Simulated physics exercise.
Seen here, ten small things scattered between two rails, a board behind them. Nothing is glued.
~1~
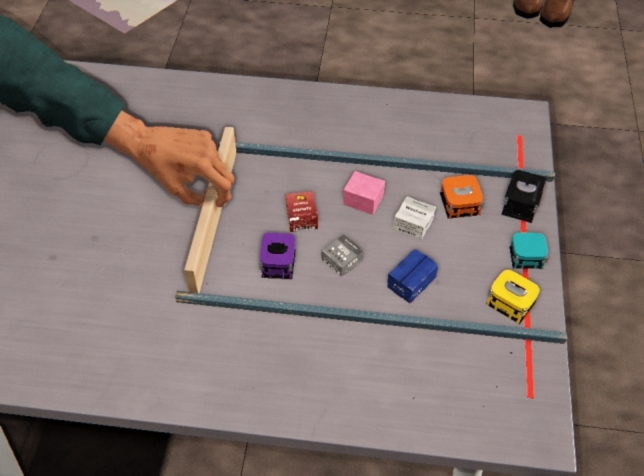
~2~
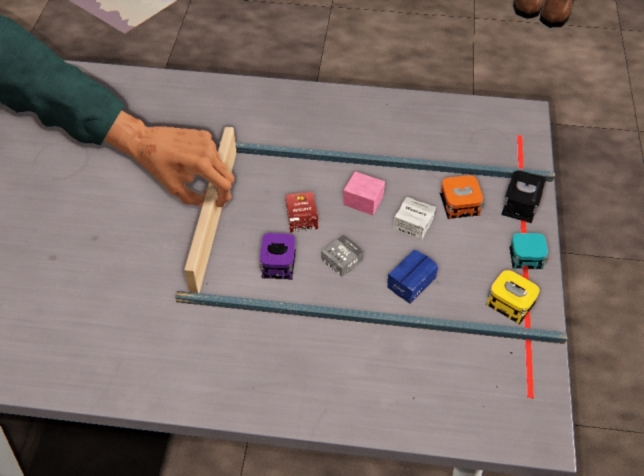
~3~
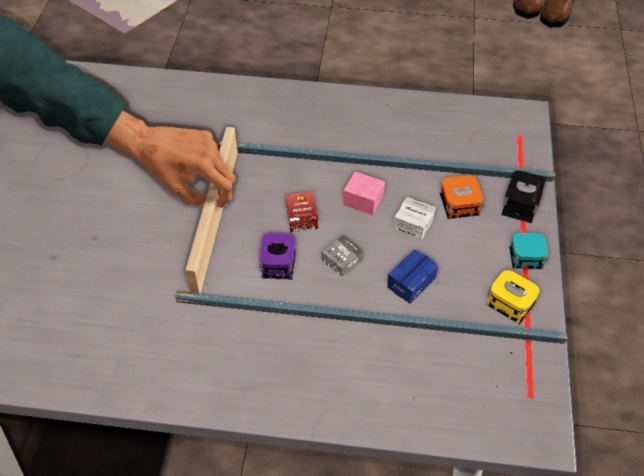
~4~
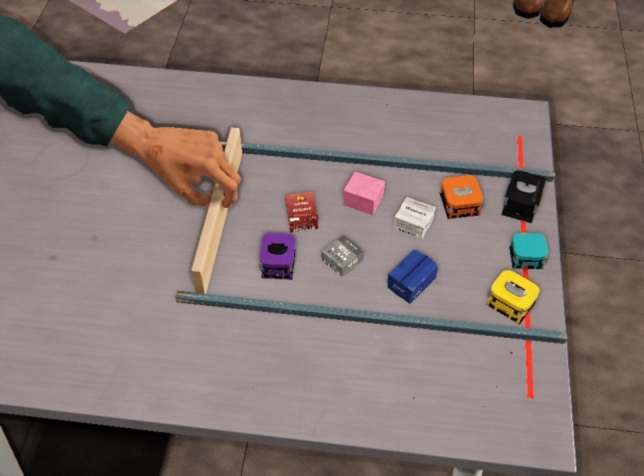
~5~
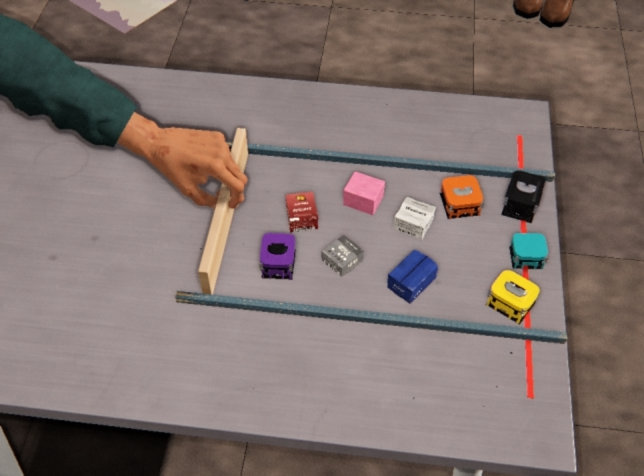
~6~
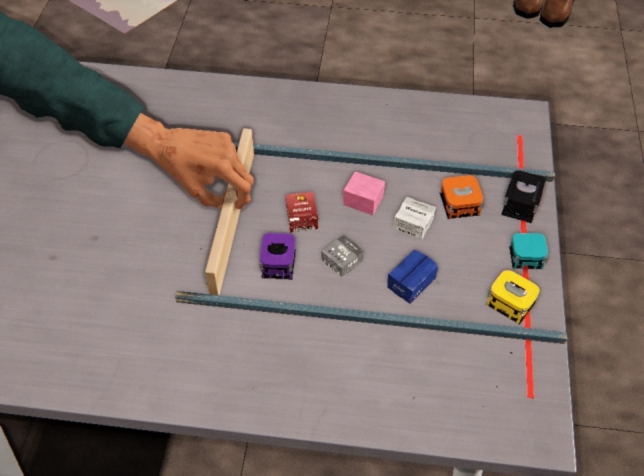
On a grey tabletop, a hand slides a wooden board slightly right between two rails, the scattered small coloured objects staying still.
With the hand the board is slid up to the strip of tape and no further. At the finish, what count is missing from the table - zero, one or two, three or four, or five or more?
Missing: Five or more.
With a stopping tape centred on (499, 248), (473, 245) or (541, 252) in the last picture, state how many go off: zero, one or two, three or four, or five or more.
Spot one gives 3 or 4, spot two gives no fall at all, spot three gives at least five.
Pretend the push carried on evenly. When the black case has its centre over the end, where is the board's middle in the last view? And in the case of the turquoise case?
The middle is at (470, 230) when it's the black case, and at (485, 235) when it's the turquoise case.
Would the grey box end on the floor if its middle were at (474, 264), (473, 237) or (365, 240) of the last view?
Place by place, it goes down, goes down, goes down.
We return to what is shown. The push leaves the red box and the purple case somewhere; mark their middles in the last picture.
The red box stops around (541, 238); the purple case around (545, 284).
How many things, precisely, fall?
Count = 7.
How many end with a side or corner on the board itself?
The count is 3.
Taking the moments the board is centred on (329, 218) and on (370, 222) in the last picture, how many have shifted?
So 3, and at the other place 6.
Soon after, none off yet; turquoise case at rest near (528, 252); black case at rest near (523, 196); yellow case at rest near (513, 296).
By the end, the number that fall off is five or more; fallen, grey box, white box, blue box, orange case, yellow case, black case and turquoise case.
